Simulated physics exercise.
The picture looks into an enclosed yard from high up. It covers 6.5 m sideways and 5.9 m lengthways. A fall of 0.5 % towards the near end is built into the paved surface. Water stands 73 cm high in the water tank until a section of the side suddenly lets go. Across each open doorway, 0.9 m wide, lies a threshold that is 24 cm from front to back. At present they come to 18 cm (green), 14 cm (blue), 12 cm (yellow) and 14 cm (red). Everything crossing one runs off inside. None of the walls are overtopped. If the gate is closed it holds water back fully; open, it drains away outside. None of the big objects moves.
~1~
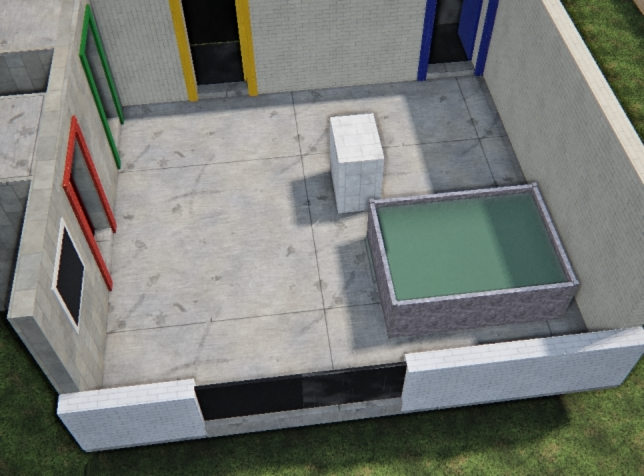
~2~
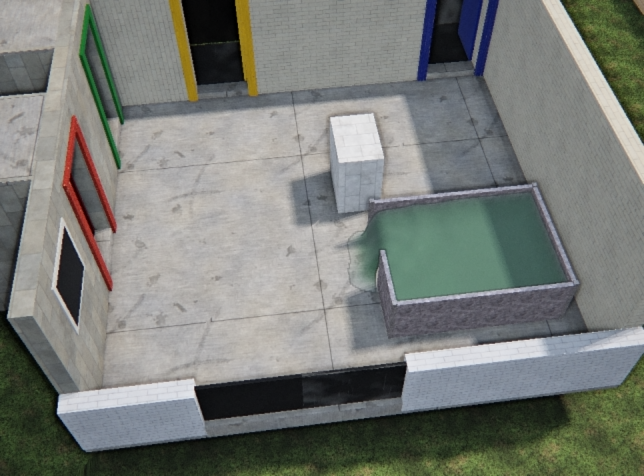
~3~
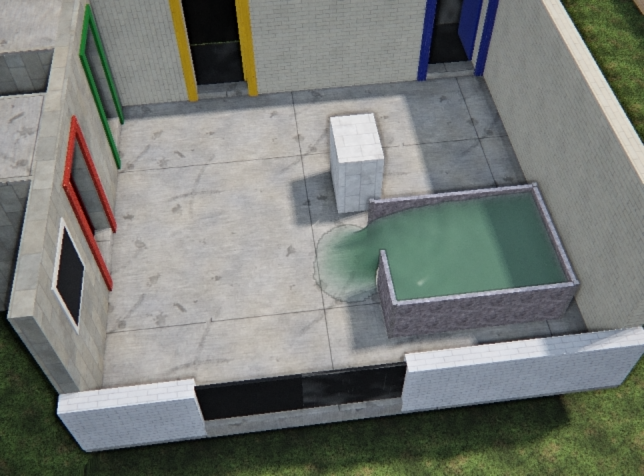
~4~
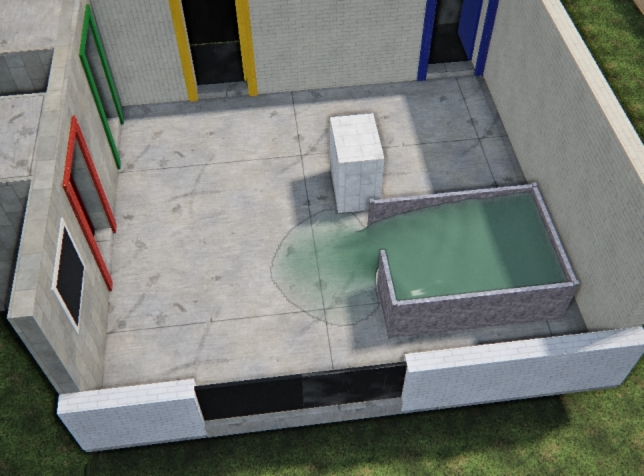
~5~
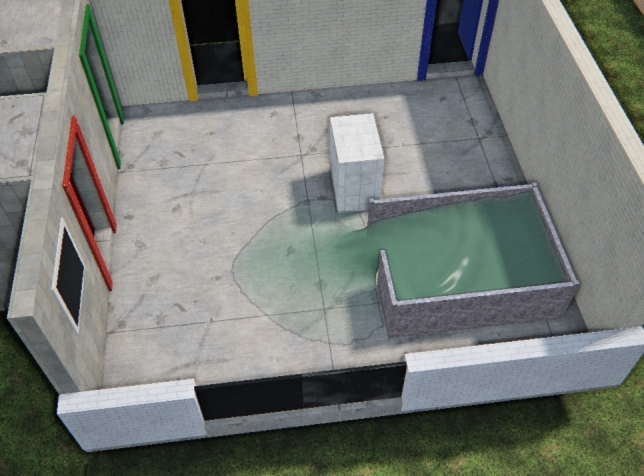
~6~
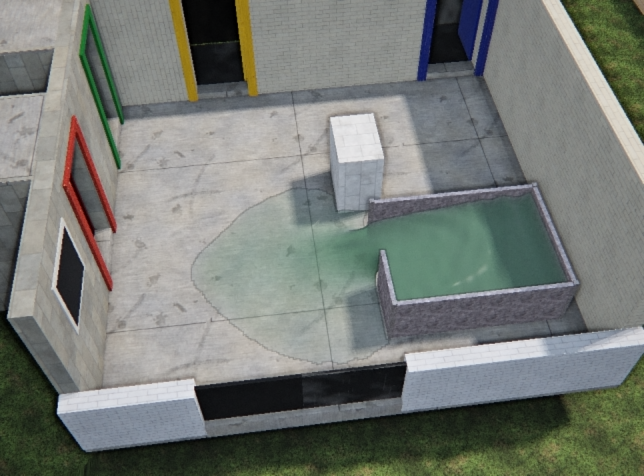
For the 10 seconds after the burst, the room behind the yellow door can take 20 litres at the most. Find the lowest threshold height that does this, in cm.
The lowest height is about 8 cm.
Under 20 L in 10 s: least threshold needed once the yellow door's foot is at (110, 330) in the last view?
It needs about 18 cm.
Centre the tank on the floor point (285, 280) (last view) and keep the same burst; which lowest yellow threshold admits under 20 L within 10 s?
Then close to 6.5 cm.
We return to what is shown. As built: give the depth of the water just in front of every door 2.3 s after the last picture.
In cm: Green 14, blue 0, yellow 5, red 21.
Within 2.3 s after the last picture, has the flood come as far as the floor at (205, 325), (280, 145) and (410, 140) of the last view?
In turn: Wet, under water, not reached.
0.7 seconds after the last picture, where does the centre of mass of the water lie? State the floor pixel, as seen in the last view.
I'd say around (402, 270).
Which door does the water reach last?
I'd say the blue one.
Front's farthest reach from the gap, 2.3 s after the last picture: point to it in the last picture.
The farthest wet point sits near (123, 111).
Then, 0.7 s after the last picture water covers 40 % of the floor, deepest (37 cm) near (359, 253); it has not reached the yellow door.
Then, 2.3 s after the last picture water covers 50 % of the floor, deepest (30 cm) near (122, 118); 5 cm at the yellow door, 0 litres in over its 12 cm threshold.
Then, 9.3 s after the last picture water covers 95 % of the floor, deepest (13 cm) near (564, 272); 8 cm at the yellow door, 1 litre in over its 12 cm threshold.
At the yellow door as built, the water peaked near 12 cm, 3.1 s after the last picture.
Run again over the same 10 s with other heights there, 41 litres in over 6.5 cm, 13 litres over 9 cm. The limit of 20 litres is kept from about 8 cm up.
